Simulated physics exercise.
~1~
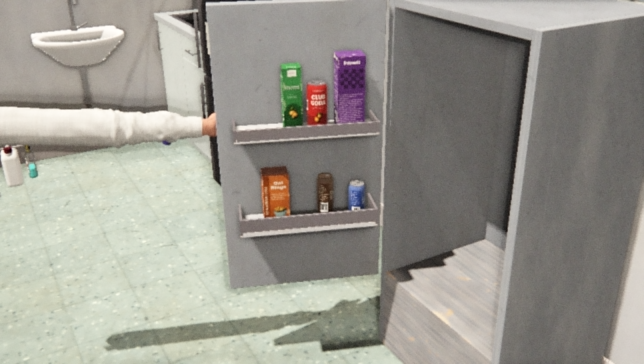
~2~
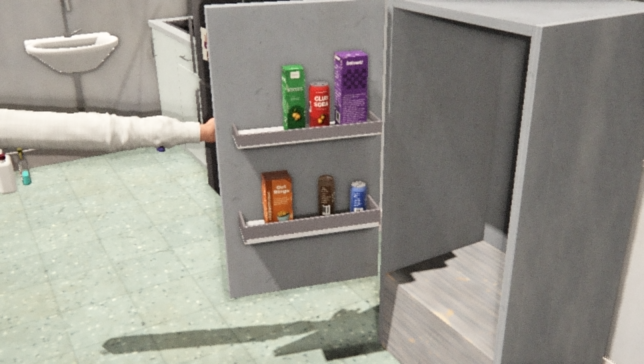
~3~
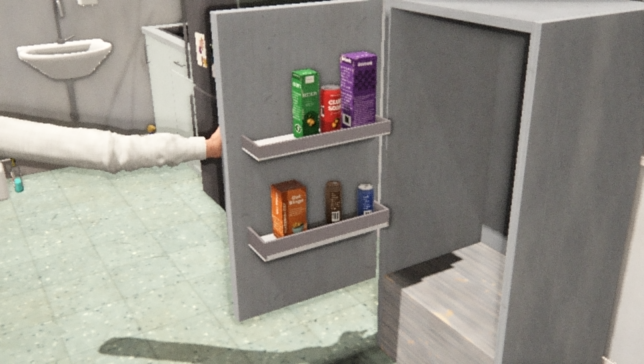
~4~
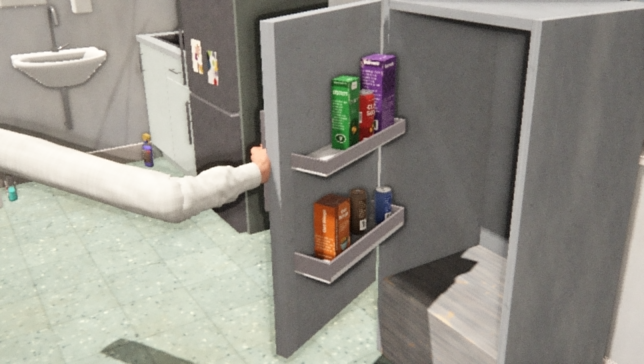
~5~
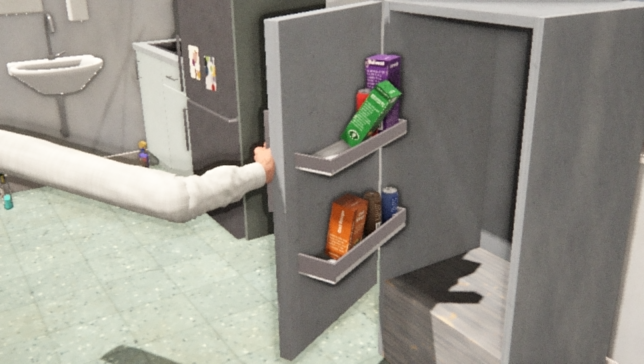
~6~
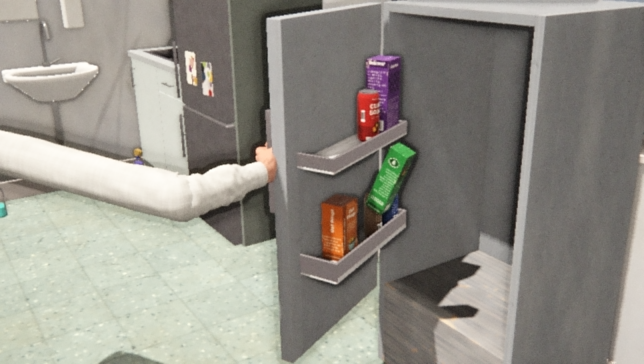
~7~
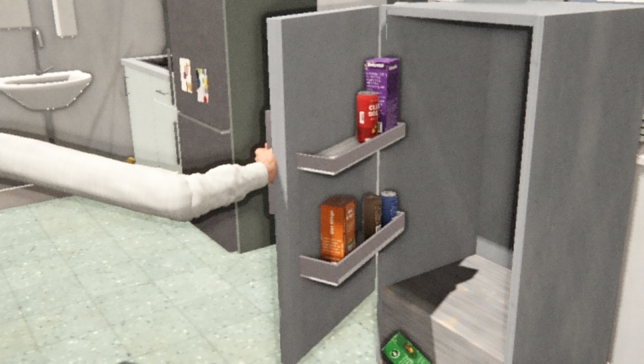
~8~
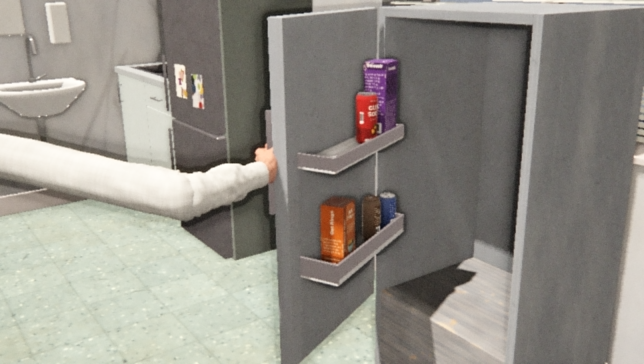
The footage shows a white-sleeved arm swinging a grey cabinet door with cartons and cans on two racks until it stops partway. The green carton then tips over the upper rack, tumbles past the lower one and drops out of view, while the other items remain on the racks.
